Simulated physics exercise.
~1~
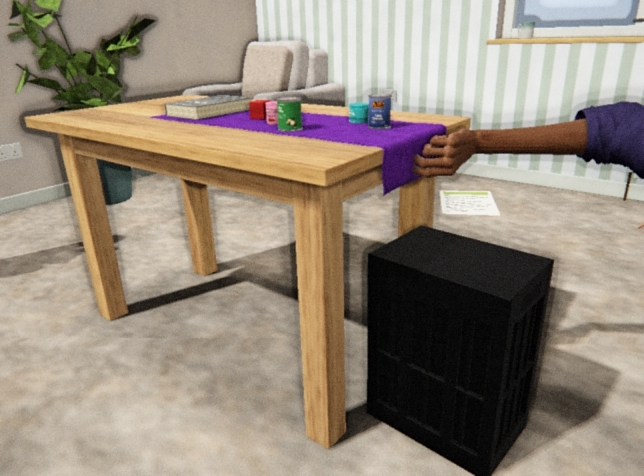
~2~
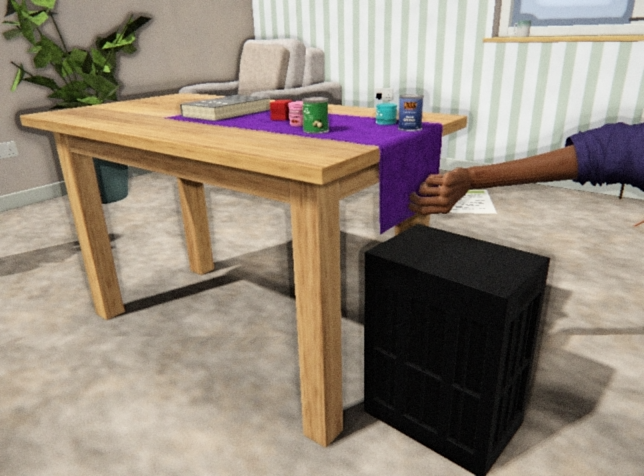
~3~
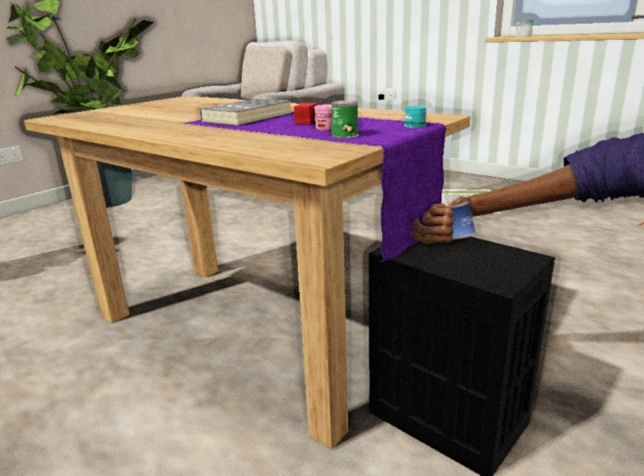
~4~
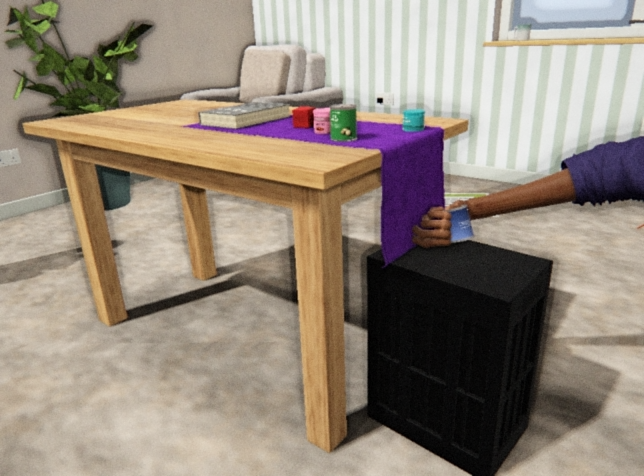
In a living room with striped wallpaper, a purple cloth lies along a wooden table, carrying a book and five small containers, while a hand grips the end that hangs over the right edge. The hand pulls the cloth downward, and the book and containers ride along to the right. The blue can, nearest the edge, goes over and ends up upside down by the hand, above the black crate. The hem comes down to the crate's top and the pulling stops. The turquoise pot stays near the edge, with the green, pink and red containers and the book still on the table.
